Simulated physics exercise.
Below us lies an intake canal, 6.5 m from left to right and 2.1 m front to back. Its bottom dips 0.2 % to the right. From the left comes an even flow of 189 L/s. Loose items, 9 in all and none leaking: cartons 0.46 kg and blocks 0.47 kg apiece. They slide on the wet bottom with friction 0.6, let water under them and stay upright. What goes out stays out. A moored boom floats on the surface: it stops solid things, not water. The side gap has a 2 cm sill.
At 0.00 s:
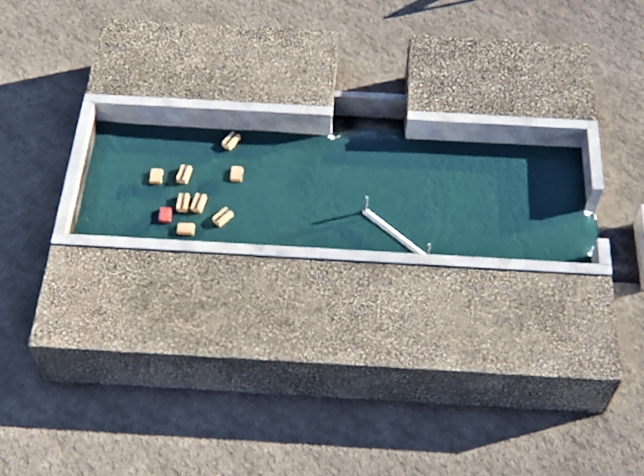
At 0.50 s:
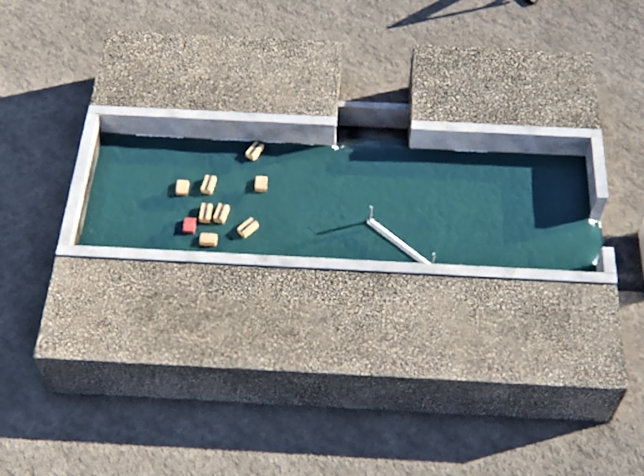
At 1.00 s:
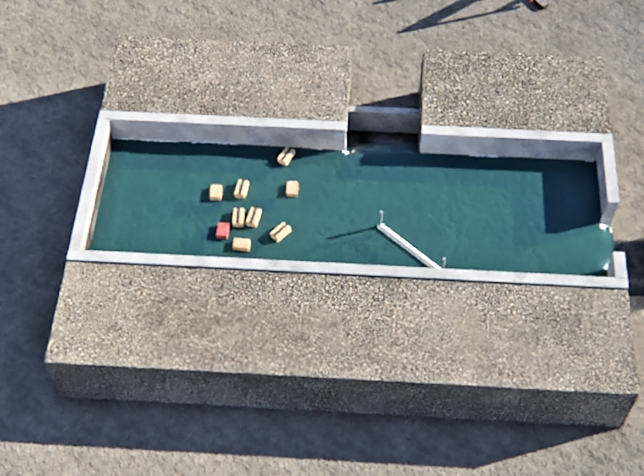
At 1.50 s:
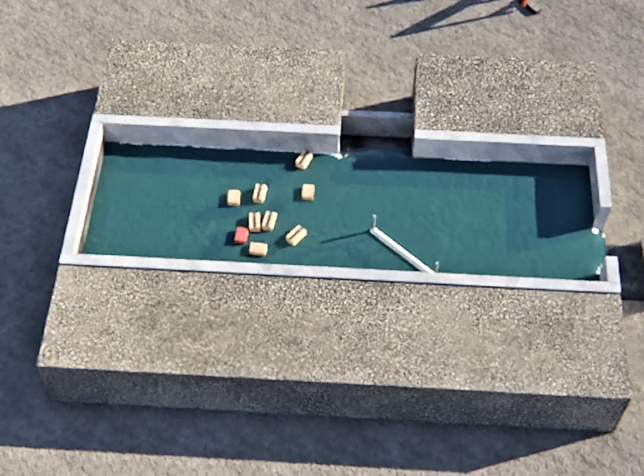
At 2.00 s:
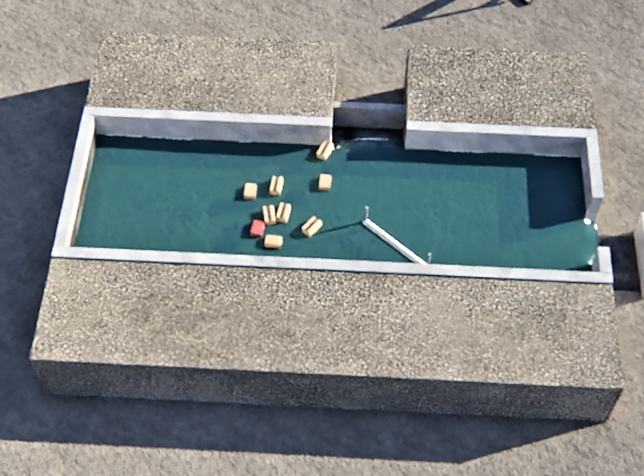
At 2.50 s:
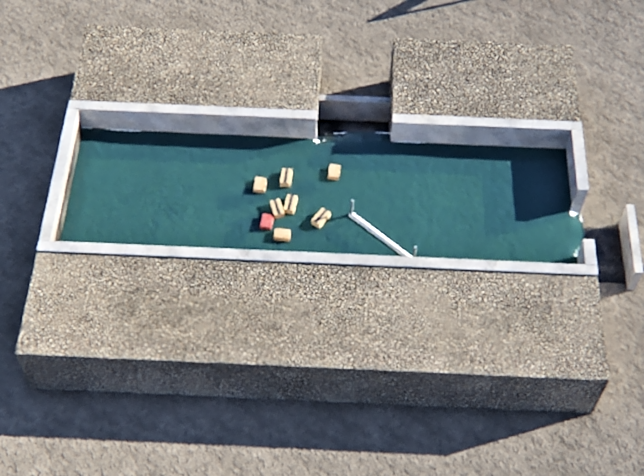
A rectangular canal of teal water, walled in pale concrete between rough, gravelly grey blocks, is seen from high above at a slant. Several tan blocks and cartons and one red block float in a loose cluster at the left, with a white boom slanting from the near wall and a gap in the far wall. The cluster drifts steadily rightward towards the boom, one tan piece skirting the far wall to the gap and then no longer visible, while the view shifts slightly.
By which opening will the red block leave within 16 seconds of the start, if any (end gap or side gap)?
The red block: Neither.
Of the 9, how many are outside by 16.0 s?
I count 6.
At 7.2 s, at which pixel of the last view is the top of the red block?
At about (368, 233).
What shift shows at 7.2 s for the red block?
About 300 cm.
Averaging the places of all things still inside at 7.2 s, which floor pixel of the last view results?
At about (384, 209).
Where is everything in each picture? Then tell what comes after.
In the first frame, the red block at (165, 214) floats; 16 cm deep round most things; 0 of 9 have shifted.
In the second frame, the red block at (189, 224) floats, 25 cm from its start; about 2420 L in view; 9 of 9 have shifted.
In the third frame, the red block at (223, 229), afloat, 54 cm from its start; 17 cm deep round most things; 9 of 9 have shifted.
In the fourth frame, the red block at (241, 234), afloat, 87 cm from its start; 17 cm deep round most things; 9 of 9 have shifted.
In the fifth frame, the red block at (258, 227) floats, 117 cm from its start; 18 cm deep round most things; 9 of 9 have shifted.
In the sixth frame, the red block at (267, 220) floats, 147 cm from its start; 17 cm deep round most things; 9 of 9 have shifted.
After 3.5 s the red block is near (312, 218), 2.0 m from its start, afloat; 1 of 9 are out; 8 afloat.
After 7.2 s the red block is near (368, 233), 2.8 m from its start, afloat; 4 of 9 are out; 5 afloat.
After 12.0 s the red block is near (394, 253), 3.1 m from its start, afloat; 5 of 9 are out; 4 afloat.
After 16.0 s the red block is near (394, 253), 3.1 m from its start, afloat; 6 of 9 are out; 3 afloat.
